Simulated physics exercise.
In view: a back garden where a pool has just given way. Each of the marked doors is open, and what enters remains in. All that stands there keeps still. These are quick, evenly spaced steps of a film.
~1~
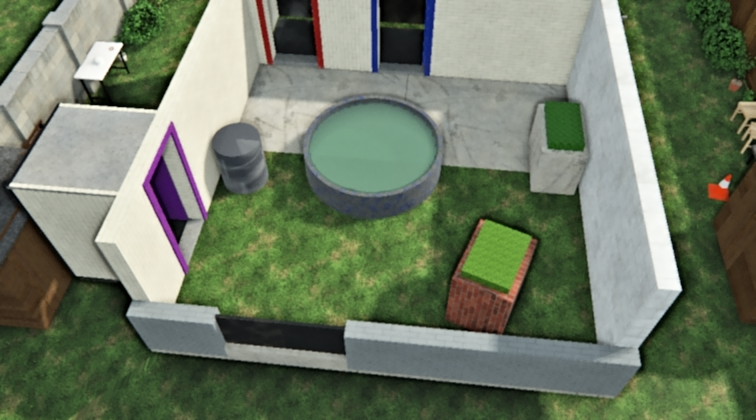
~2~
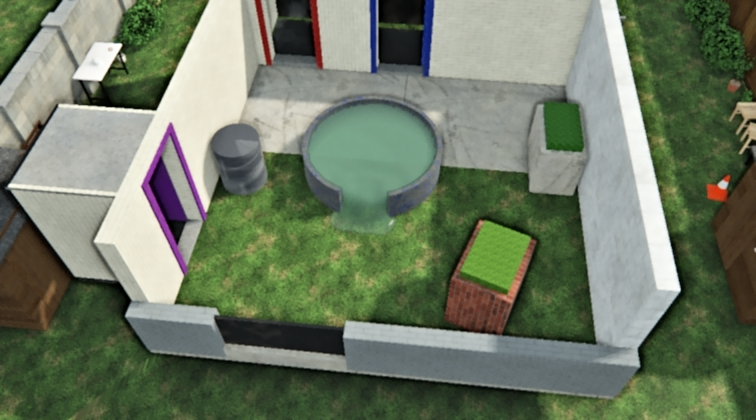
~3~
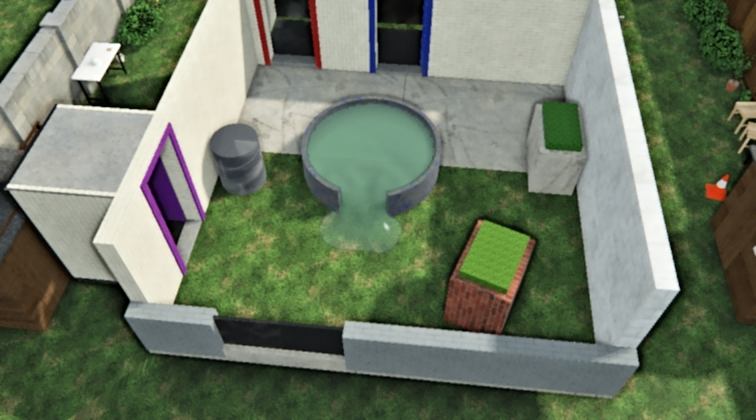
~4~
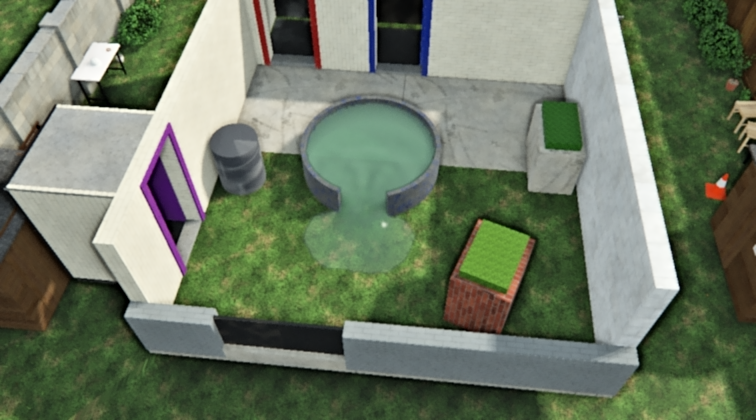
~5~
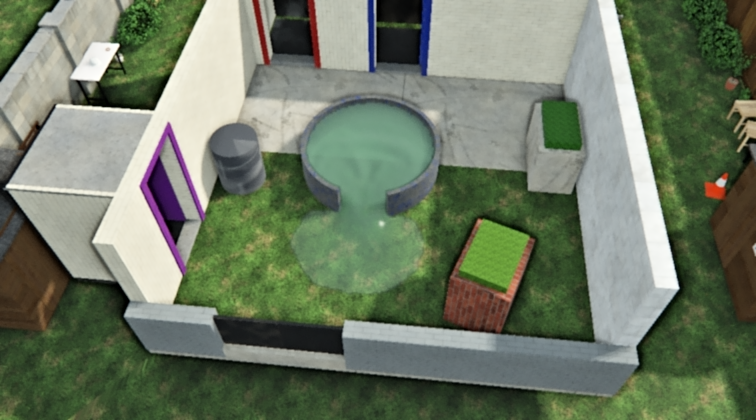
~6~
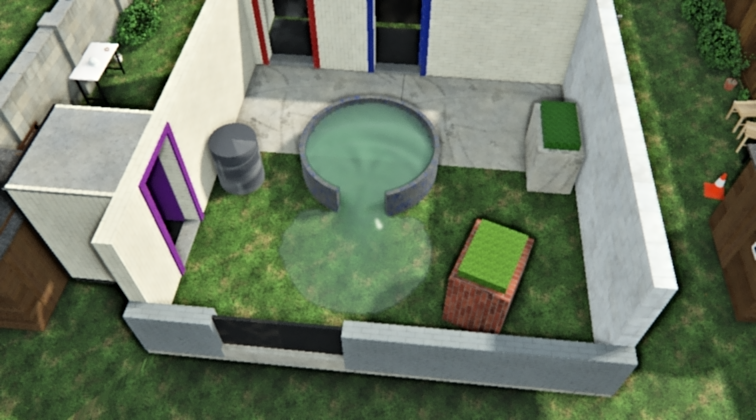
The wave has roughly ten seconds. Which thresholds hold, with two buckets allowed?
At the end, the blue door will keep it to two buckets; the red door will keep it to two buckets; the purple door will be overrun.
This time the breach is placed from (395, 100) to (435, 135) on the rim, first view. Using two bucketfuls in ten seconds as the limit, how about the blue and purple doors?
Note: Blue door crosses the line, purple door misses the line.
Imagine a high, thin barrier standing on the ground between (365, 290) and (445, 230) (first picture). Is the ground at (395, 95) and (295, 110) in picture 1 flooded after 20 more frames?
First spot parched, second spot parched.
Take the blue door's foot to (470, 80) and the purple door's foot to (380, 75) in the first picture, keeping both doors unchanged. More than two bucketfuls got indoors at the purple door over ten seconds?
Well, the purple door remains short of it.
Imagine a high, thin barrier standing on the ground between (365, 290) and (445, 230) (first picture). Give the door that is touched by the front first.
That would be the purple door.
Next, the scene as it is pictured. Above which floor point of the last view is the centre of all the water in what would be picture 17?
Around pixel (364, 207) of the last picture.
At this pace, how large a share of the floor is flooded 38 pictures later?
About 55 in a hundred.
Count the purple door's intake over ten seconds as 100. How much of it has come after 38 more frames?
Close to 30 %.
A moment on, water covers 20 % of the floor; the blue door not reached, the red door not reached, the purple door not reached.
Next, water covers 25 % of the floor; the blue door not reached, the red door not reached, the purple door not reached.
Then, water covers 40 % of the floor; the blue door not reached, the red door not reached, the purple door wet at the sill, nothing in.
Later, water covers 55 % of the floor; the blue door not reached, the red door not reached, the purple door under two buckets in.
In the end, water covers 75 % of the floor; the blue door not reached, the red door not reached, the purple door over two buckets in.
